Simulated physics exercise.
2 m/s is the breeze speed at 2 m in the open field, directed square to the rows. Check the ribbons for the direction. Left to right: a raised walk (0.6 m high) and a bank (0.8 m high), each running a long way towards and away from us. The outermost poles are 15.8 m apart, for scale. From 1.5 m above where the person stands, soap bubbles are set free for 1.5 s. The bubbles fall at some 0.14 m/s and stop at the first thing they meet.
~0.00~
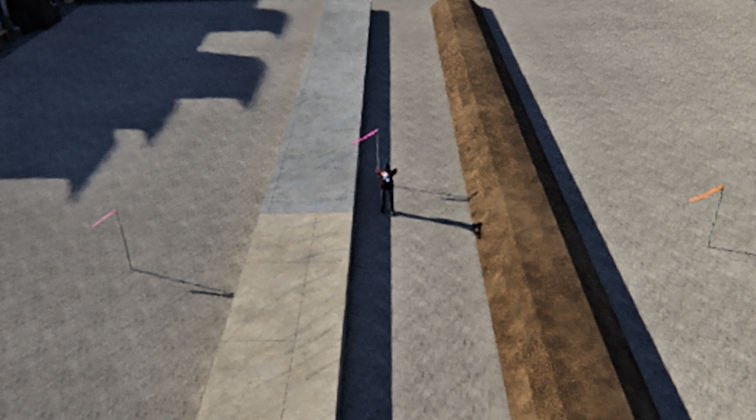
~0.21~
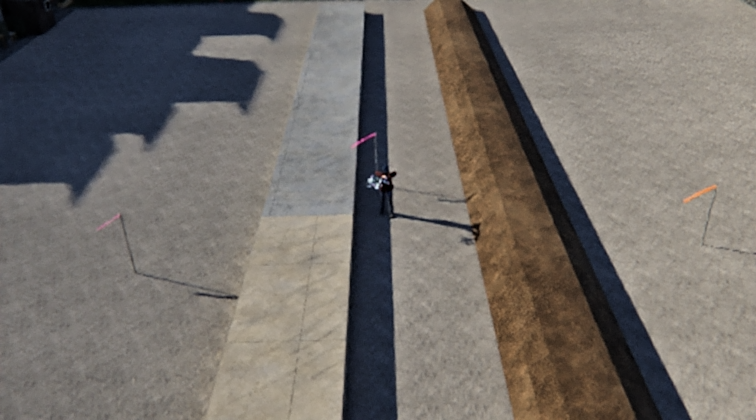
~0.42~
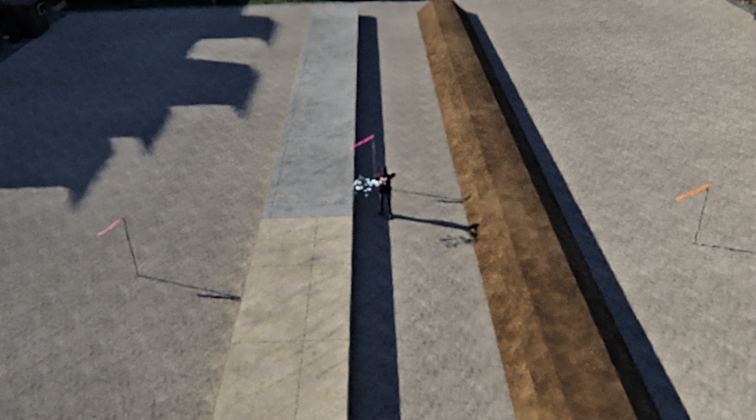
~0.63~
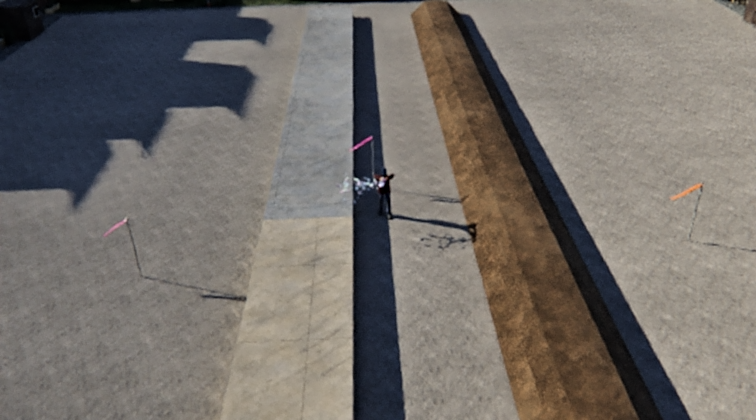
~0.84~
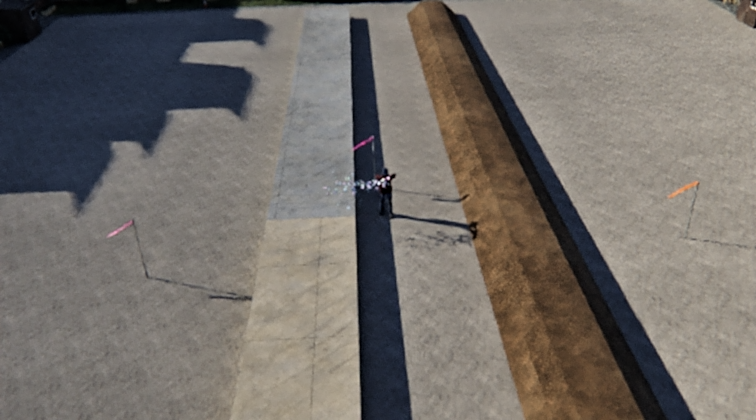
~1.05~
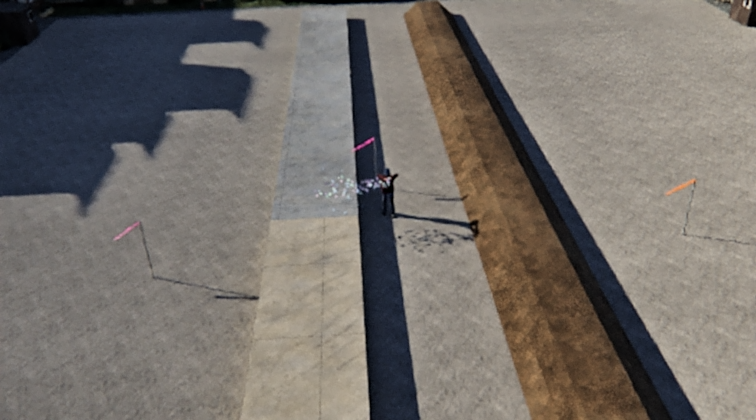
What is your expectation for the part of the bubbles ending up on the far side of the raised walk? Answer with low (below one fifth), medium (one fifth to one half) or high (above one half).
I would say high.
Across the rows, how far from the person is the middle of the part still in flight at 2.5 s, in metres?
It comes to roughly 3.0 m.
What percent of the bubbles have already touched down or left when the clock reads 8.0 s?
Some 45 per cent.
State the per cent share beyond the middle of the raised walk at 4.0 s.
I'd put it close to 95 per cent.
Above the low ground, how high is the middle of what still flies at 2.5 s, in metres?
The middle sits roughly 1.2 m above the low ground.
After 2.5 s, 71 % is beyond the raised walk; 4 % has touched down or left; the middle of what still flies is 1.2 m above the low ground, near (292, 197).
After 4.0 s, 96 % is beyond the raised walk; 13 % has touched down or left; the middle of what still flies is 1.0 m above the low ground, near (216, 207).
After 8.0 s, 96 % is beyond the raised walk; 43 % has touched down or left; the middle of what still flies is 0.8 m above the low ground, near (19, 223).
After 20.0 s, 96 % is beyond the raised walk; 86 % has touched down or left.
After 45.0 s, 96 % is beyond the raised walk; 100 % has touched down or left.
